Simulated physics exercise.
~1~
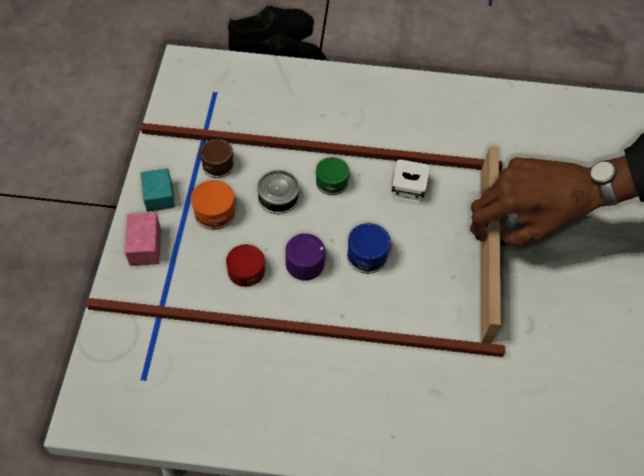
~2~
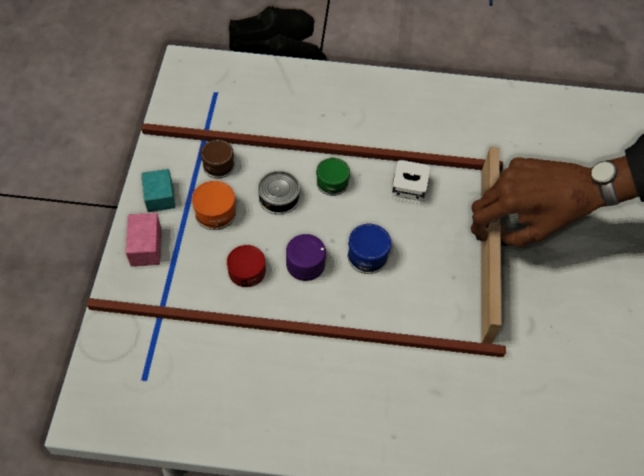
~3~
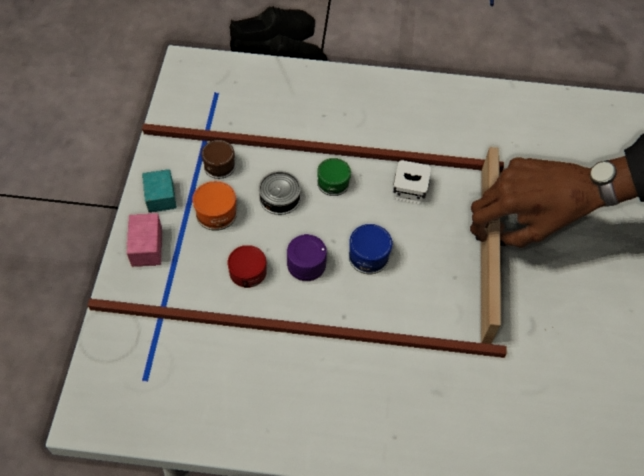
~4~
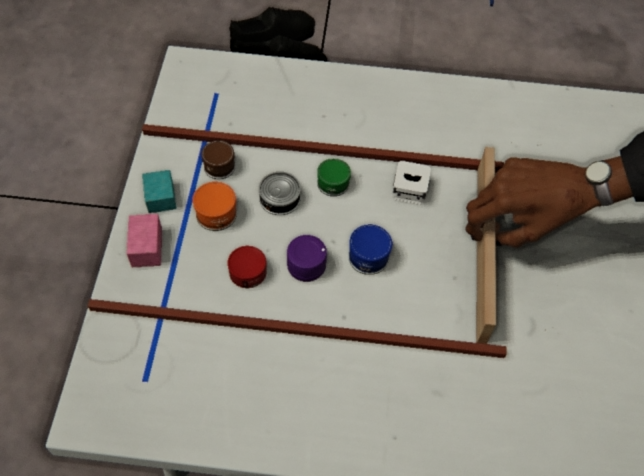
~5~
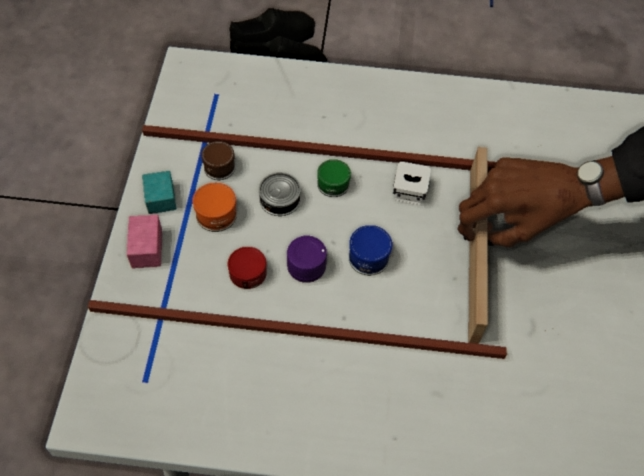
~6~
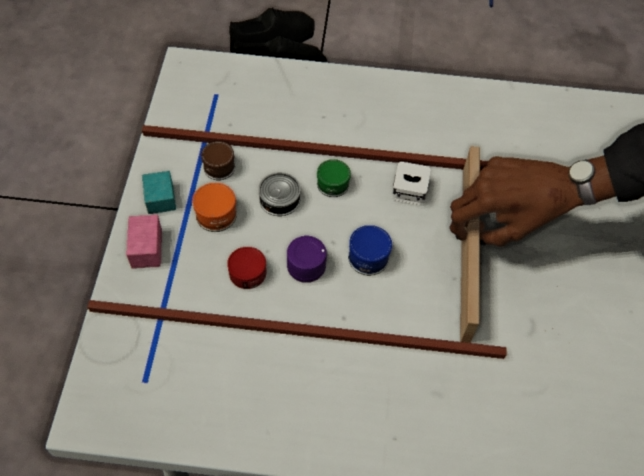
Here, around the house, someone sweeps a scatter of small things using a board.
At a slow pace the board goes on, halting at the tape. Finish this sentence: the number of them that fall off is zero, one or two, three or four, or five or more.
The number of them that fall off is one or two.
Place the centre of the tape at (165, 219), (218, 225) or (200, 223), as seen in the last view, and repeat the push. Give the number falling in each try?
Try 1: 4; try 2: 0; try 3: 0.
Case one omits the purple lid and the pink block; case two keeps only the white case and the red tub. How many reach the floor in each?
That gives 2 for the first pair taken away and 1 for the second.
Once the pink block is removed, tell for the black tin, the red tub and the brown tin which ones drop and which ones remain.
Black tin - safe, red tub - safe, brown tin - gone.
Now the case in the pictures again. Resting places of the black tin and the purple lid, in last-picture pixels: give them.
The black tin stops around (171, 187); the purple lid around (154, 252).
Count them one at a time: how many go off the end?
2 in total.
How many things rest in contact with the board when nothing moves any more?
5 in contact.
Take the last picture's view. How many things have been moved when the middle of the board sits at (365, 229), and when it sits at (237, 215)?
Answer - first 4, then 9.
Soon after, none off yet; turquoise block at rest near (159, 192); pink block at rest near (145, 241); brown tin at rest near (218, 161).
After that, none off yet; turquoise block at rest near (159, 192); pink block at rest near (145, 241); brown tin displaced a little near (207, 160).
In the end, the number that fall off is one or two; gone, brown tin and turquoise block.
